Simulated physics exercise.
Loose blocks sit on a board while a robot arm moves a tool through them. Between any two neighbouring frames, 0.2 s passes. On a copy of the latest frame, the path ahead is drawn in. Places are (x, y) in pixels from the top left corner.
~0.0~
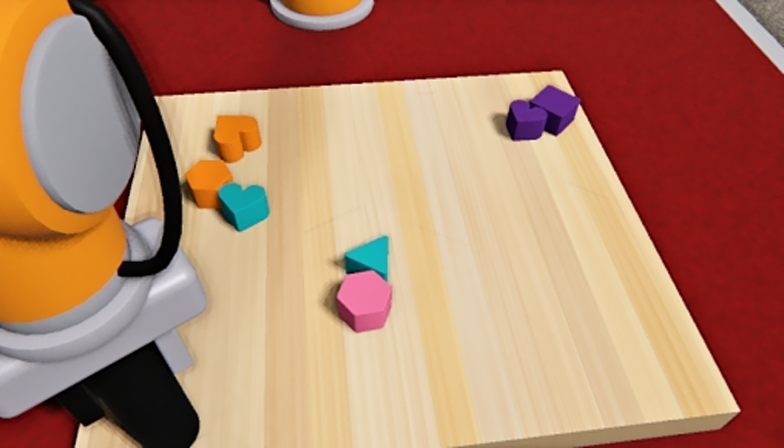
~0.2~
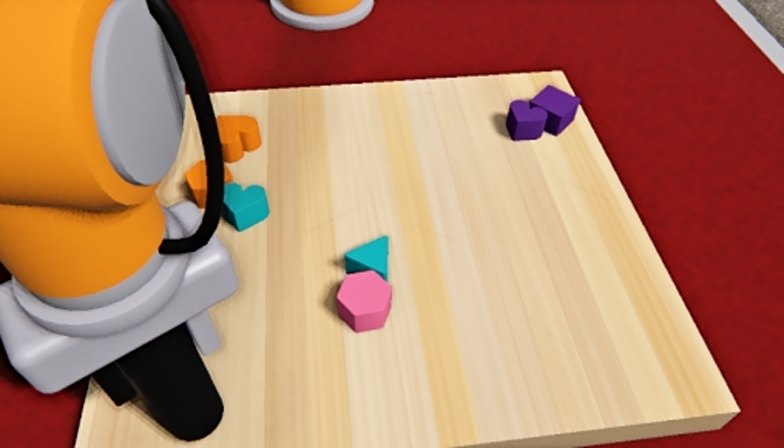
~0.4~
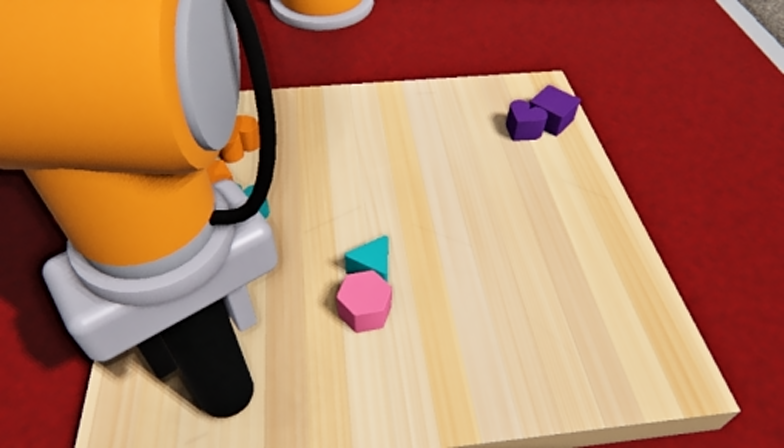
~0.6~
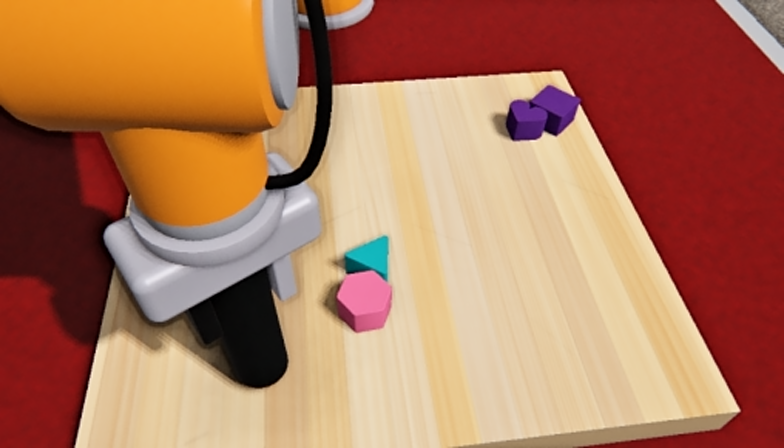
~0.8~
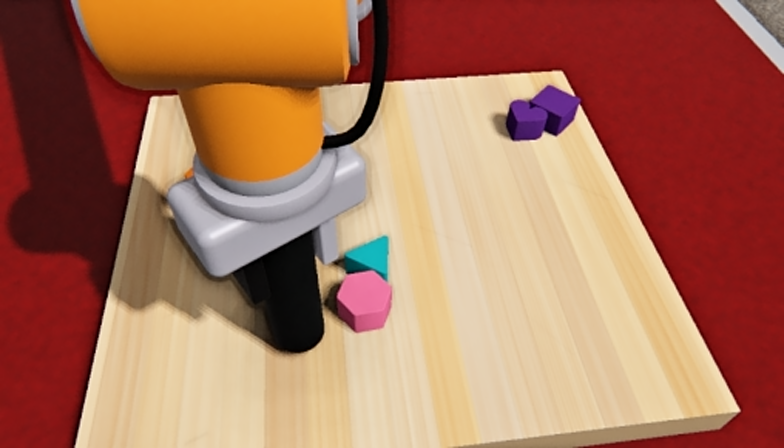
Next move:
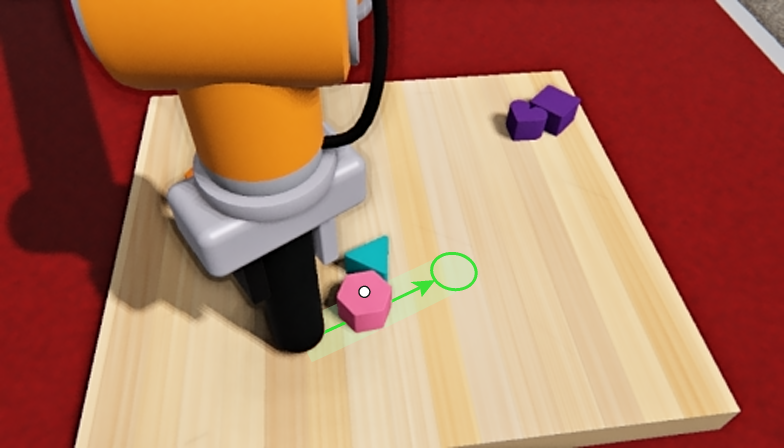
The robot arm moves its black tool right and up across the board, touching no blocks.
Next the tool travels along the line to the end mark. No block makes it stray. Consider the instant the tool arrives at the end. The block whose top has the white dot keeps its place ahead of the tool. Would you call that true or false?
It is true.
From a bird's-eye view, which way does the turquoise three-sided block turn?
If we look at it from overhead, the turquoise three-sided block pivots counter-clockwise.
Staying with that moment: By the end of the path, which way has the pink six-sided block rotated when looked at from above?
Looking down, my answer is that the pink six-sided block rotates clockwise.
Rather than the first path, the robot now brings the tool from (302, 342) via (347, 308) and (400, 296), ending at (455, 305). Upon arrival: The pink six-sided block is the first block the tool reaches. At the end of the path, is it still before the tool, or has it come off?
Ahead to the end.
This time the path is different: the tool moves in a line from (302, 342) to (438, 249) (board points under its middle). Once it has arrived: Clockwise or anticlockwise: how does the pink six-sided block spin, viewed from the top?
Prediction: Clockwise.
The line goes in a line from (302, 342) to (454, 271); the dot is on the pink six-sided block.
What follows on the original path. One third of the way, tool (356, 306); pink six-sided block (399, 278); turquoise three-sided block (382, 247), turned 40° anticlockwise.
Two thirds of the way, tool (409, 282); pink six-sided block (451, 257); turquoise three-sided block (384, 244), turned 55° anticlockwise.
At the end, tool (456, 259); pink six-sided block (498, 238), turned 20° clockwise; turquoise three-sided block (384, 244), turned 55° anticlockwise.
